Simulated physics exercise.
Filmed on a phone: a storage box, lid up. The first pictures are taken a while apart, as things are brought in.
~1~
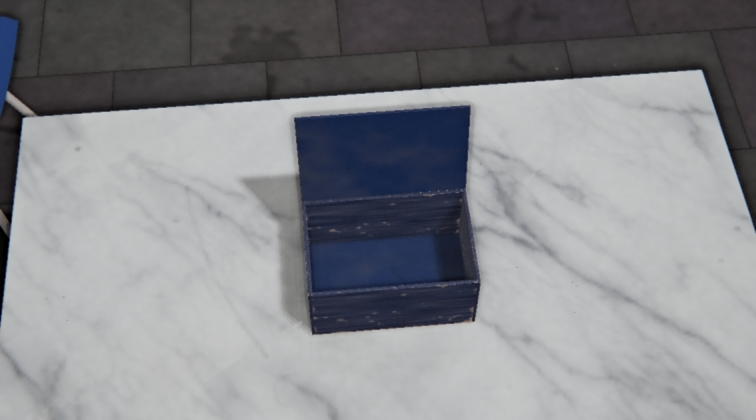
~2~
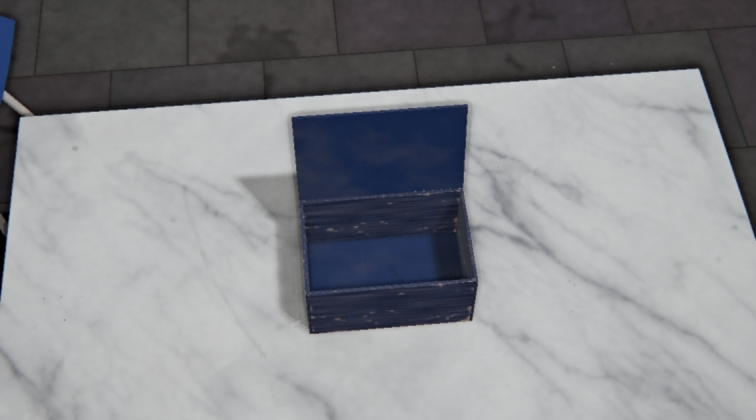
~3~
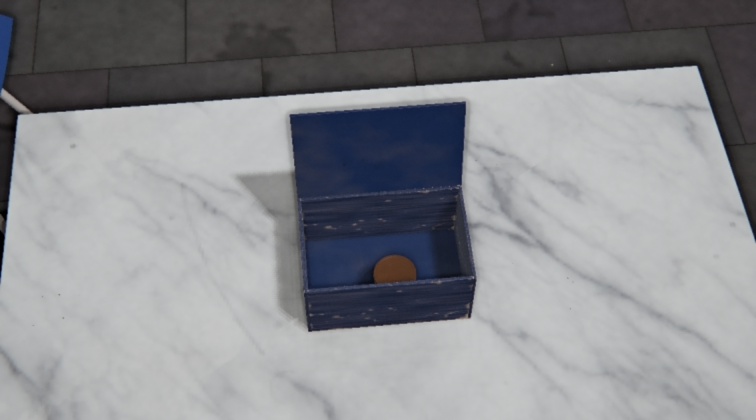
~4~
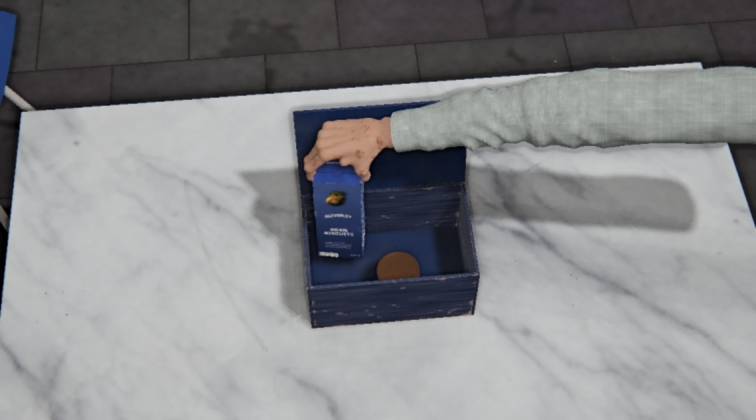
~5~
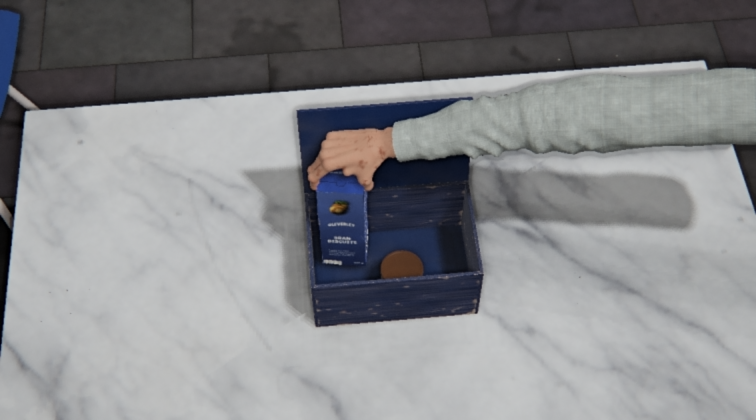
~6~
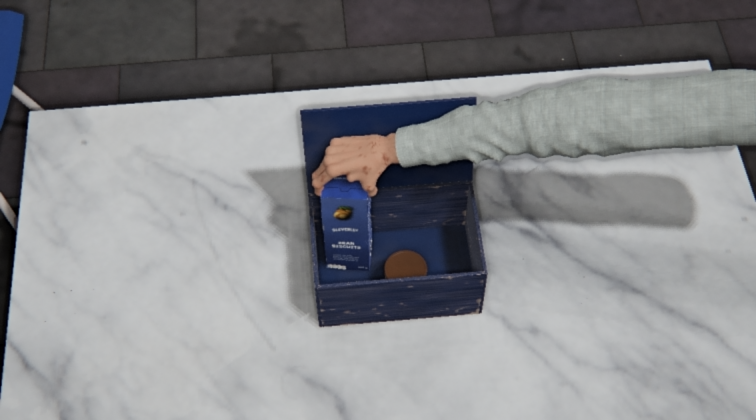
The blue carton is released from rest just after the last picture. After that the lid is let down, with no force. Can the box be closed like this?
Outcome: The lid will not close.
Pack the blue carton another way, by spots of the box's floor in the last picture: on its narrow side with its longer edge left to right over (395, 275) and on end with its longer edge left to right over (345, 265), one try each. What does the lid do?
First, it sits on the rim; second, it is held up.
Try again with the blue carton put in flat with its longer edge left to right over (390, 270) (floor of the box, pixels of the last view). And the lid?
Then it closes.
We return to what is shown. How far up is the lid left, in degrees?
Some 25° above the rim.
Then, 1.20 s past the last view, lid starting down.
Then, 2.50 s past the last view, lid 63° above the rim; blue carton rocked 9° from its first pose near (347, 230).
Then, 2.90 s past the last view, lid 41° above the rim; blue carton rocked 26° from its first pose near (345, 248).
Then, 3.60 s past the last view, lid 25° above the rim; blue carton rocked 38° from its first pose near (347, 260).
Finally, lid 25° above the rim; down or leaning hard in the box, blue carton; brown tin still in place. Final places as the last picture's camera would see them, blue carton near (347, 260).
